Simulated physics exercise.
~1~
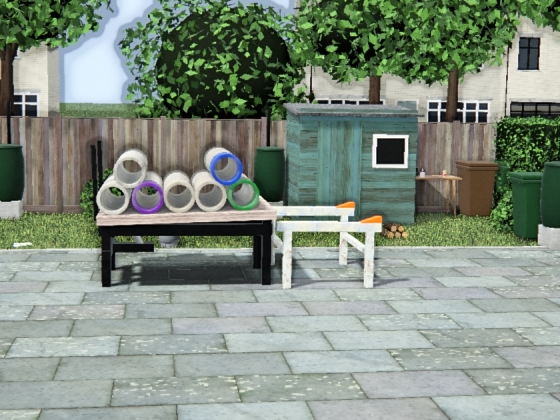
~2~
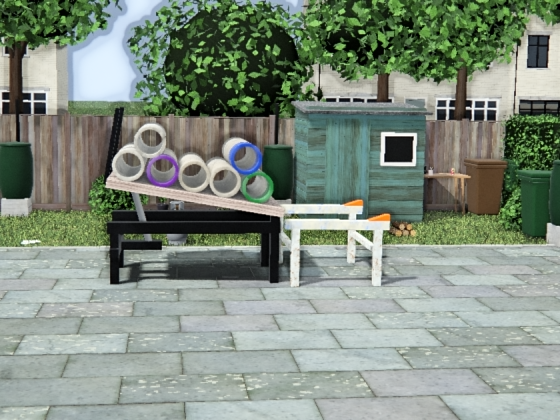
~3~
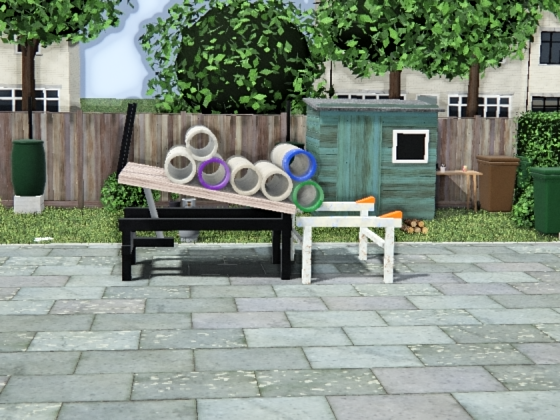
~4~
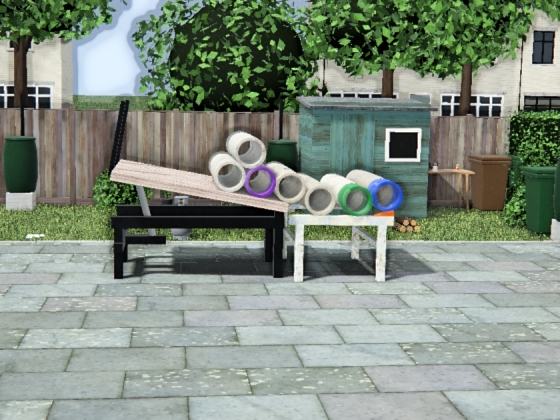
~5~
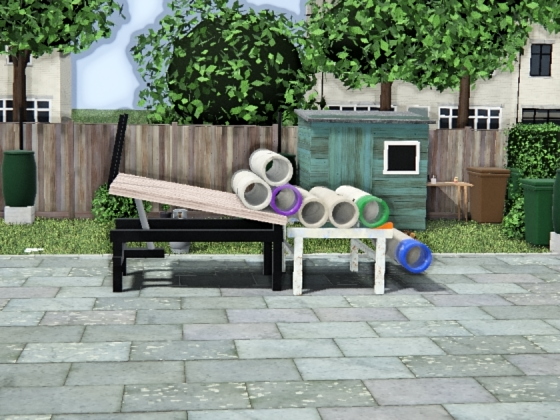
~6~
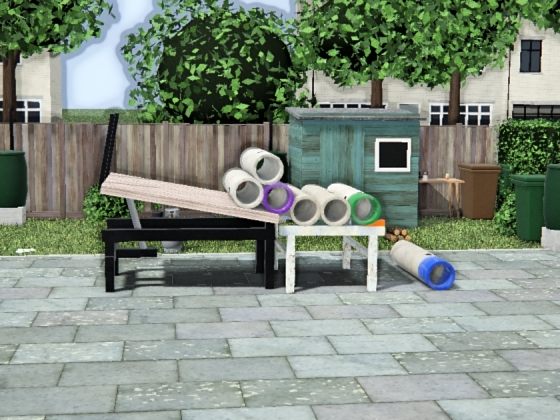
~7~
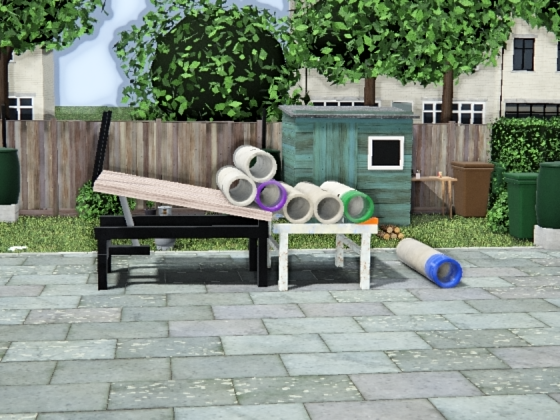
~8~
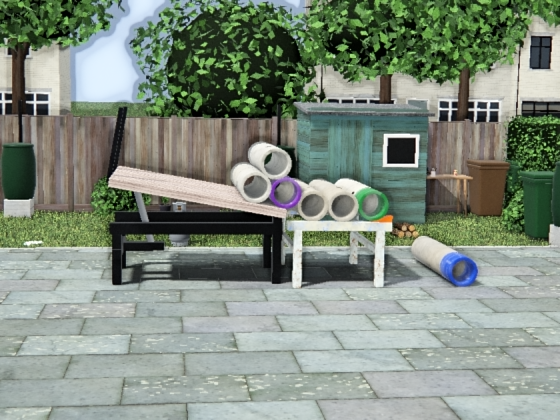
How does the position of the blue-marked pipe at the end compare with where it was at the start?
At the start the blue-marked pipe sits up on other pipes on the level deck. By the end it lies on the paving to the right, beyond the far end of the white rack.
A deck tilts, rolling pipes right onto a rack, and the blue one falls off.
